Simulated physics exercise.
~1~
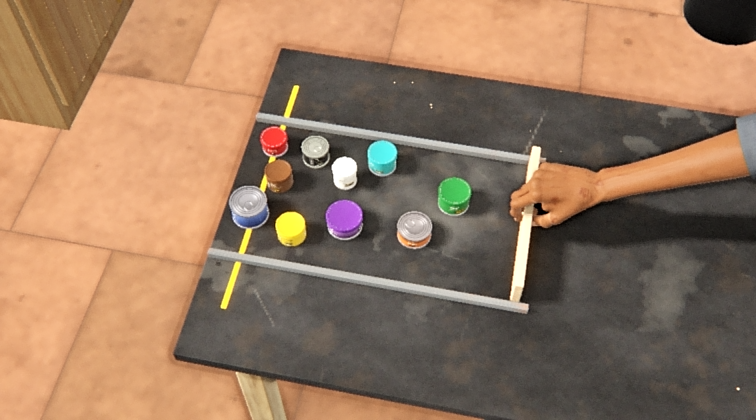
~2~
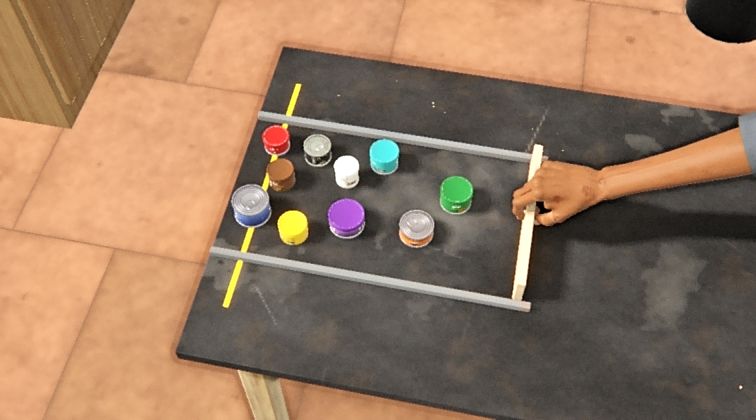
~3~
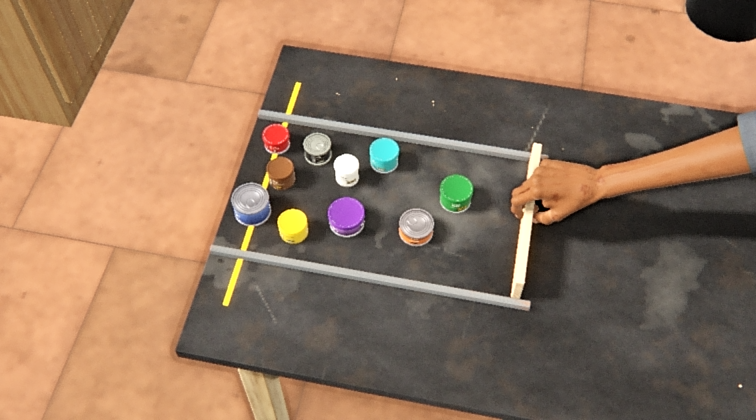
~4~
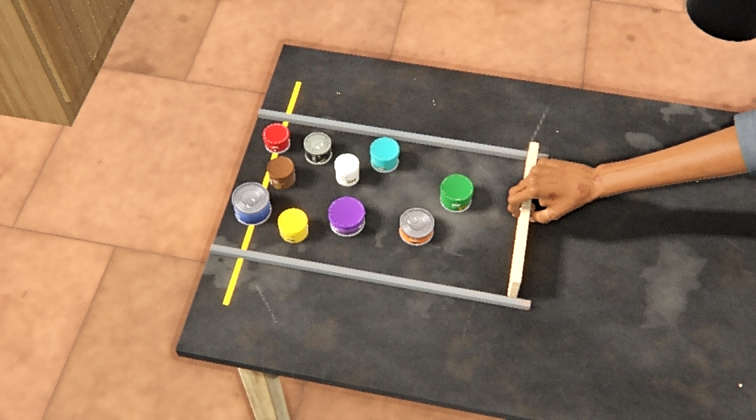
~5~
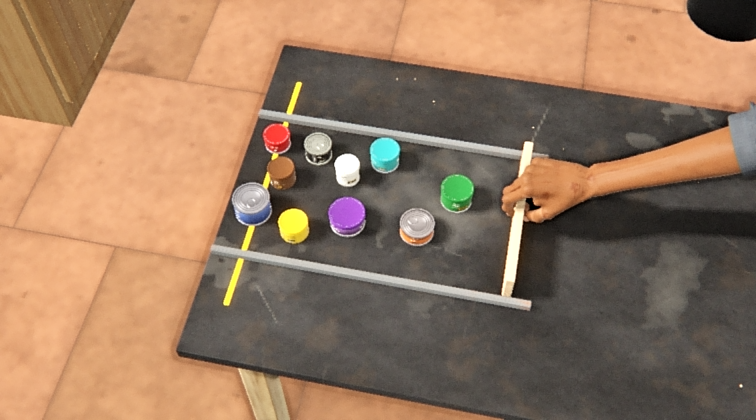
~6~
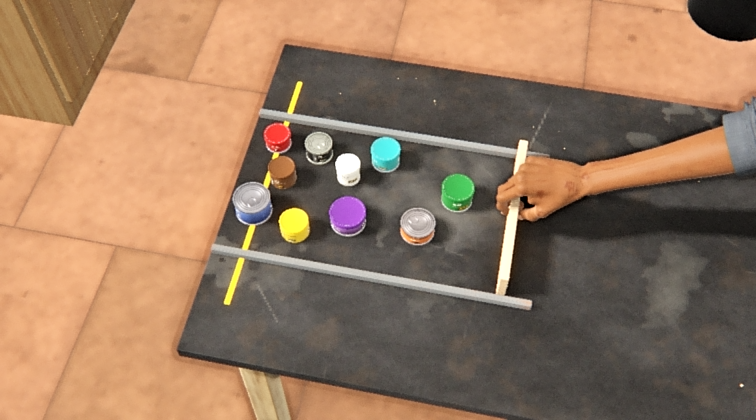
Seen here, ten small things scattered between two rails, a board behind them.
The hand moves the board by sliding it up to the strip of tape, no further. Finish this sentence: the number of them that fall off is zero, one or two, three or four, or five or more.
The number of them that fall off is five or more.
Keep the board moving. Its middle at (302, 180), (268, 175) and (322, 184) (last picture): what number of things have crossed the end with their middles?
Middles past end - pos 1: 2, pos 2: 6, pos 3: 0.
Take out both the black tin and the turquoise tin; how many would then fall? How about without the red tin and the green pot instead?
3 for the first case, 3 for the second.
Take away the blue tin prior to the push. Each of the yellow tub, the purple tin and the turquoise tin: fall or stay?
Yellow tub - safe, purple tin - gone, turquoise tin - safe.
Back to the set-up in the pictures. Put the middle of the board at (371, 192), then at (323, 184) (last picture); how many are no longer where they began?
One spot: 6. Other spot: 10.
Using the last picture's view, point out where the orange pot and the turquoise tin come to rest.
Orange pot: (245, 194); turquoise tin: (267, 132).
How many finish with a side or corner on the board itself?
That would be 4 of them.
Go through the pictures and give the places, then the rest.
The first frame shows blue tin (249, 208); red tin (275, 142); brown tub (279, 177); board (526, 222); tape (263, 188).
The second frame shows red tin (277, 141); board (528, 221).
The third frame shows brown tub (281, 174); black tin (318, 149).
The fourth frame shows blue tin (252, 204); orange pot (417, 227).
The fifth frame shows red tin (277, 139); purple tin (347, 217).
The sixth frame shows blue tin (253, 204); red tin (278, 138); brown tub (283, 173); board (513, 216); tape (266, 184).
A little later, none off yet; blue tin at rest near (253, 204); red tin at rest near (278, 138); brown tub at rest near (283, 173).
Next, none off yet; blue tin tilted a little near (215, 203); red tin shifted about its own width near (256, 133); brown tub shifted a little near (268, 175).
When it is over, the number that fall off is five or more; down, purple tin, white pot, black tin, brown tub, red tin and blue tin.
